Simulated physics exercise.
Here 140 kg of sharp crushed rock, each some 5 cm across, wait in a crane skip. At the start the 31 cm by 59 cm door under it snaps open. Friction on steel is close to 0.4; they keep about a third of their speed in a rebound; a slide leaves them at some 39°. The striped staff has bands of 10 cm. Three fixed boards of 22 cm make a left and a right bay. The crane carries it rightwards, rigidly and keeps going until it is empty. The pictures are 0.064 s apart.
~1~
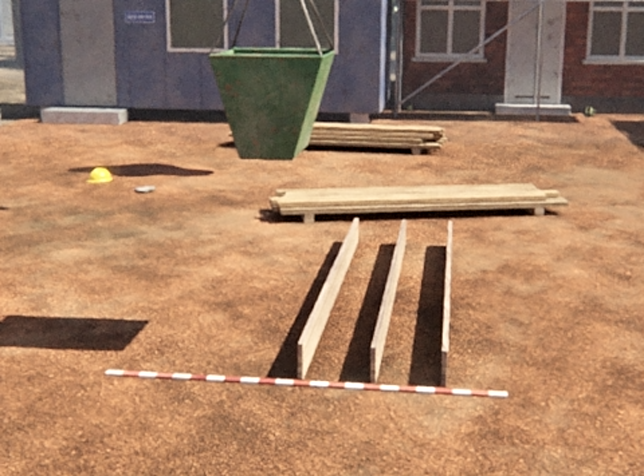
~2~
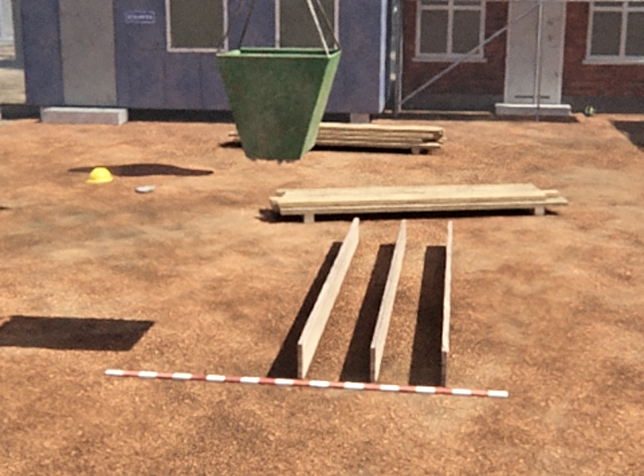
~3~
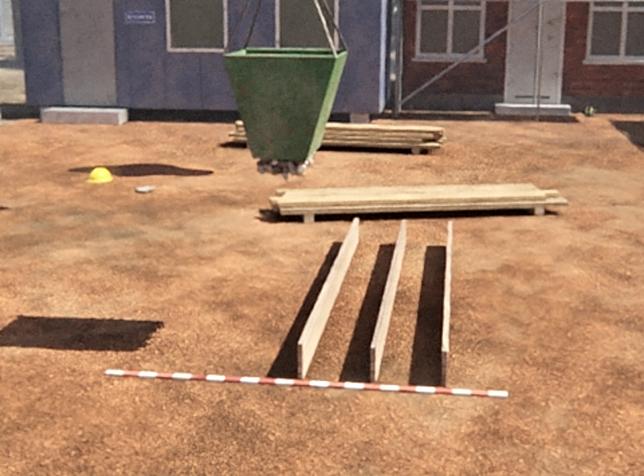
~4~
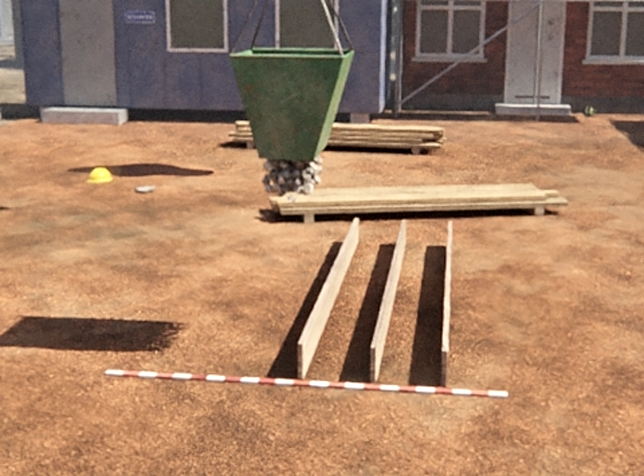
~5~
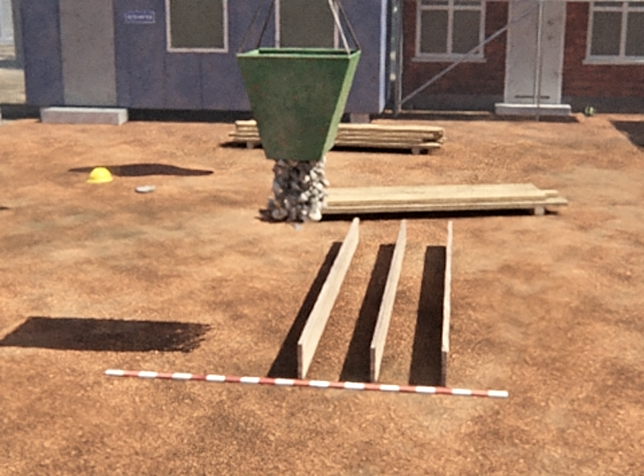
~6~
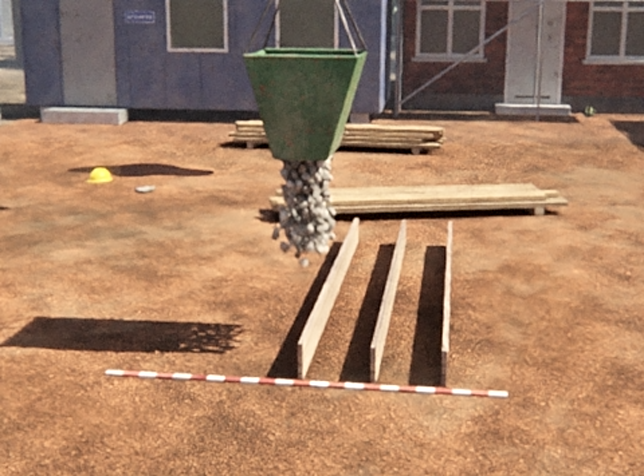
The clip opens on a green skip hanging from cables above a dirt yard with stacked timber, three upright boards and a red-and-white staff. As the skip drifts right, grey rock begins dropping from its underside, and the stream lengthens downward beside the boards while the skip's shadow slides right across the ground.
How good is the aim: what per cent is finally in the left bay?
Some 86 per cent of it.
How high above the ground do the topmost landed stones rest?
About 30 cm.
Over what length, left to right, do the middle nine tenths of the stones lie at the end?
About 60 cm.
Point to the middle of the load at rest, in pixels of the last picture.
Their middle is at about (348, 333).
Then, 0.4 s after the last picture, 0 % in the crane skip, 10 % falling or lying left of the bays, 90 % falling or lying in the left bay; the stones farthest right are at (377, 325).
Then, 0.8 s after the last picture, 0 % in the crane skip, 10 % falling or lying left of the bays, 87 % falling or lying in the left bay, 3 % falling or lying in the right bay; the stones farthest right are at (440, 325).
Then, 1.4 s after the last picture, 0 % in the crane skip, 10 % falling or lying left of the bays, 86 % falling or lying in the left bay, 3 % falling or lying in the right bay; the stones farthest right are at (452, 337).
Then, 2.3 s after the last picture, 0 % in the crane skip, 10 % falling or lying left of the bays, 86 % falling or lying in the left bay, 3 % falling or lying in the right bay; the stones farthest right are at (452, 337).
Then, 4.2 s after the last picture, 0 % in the crane skip, 10 % left of the bays, 86 % in the left bay, 3 % in the right bay; the stones farthest right are at (452, 337).
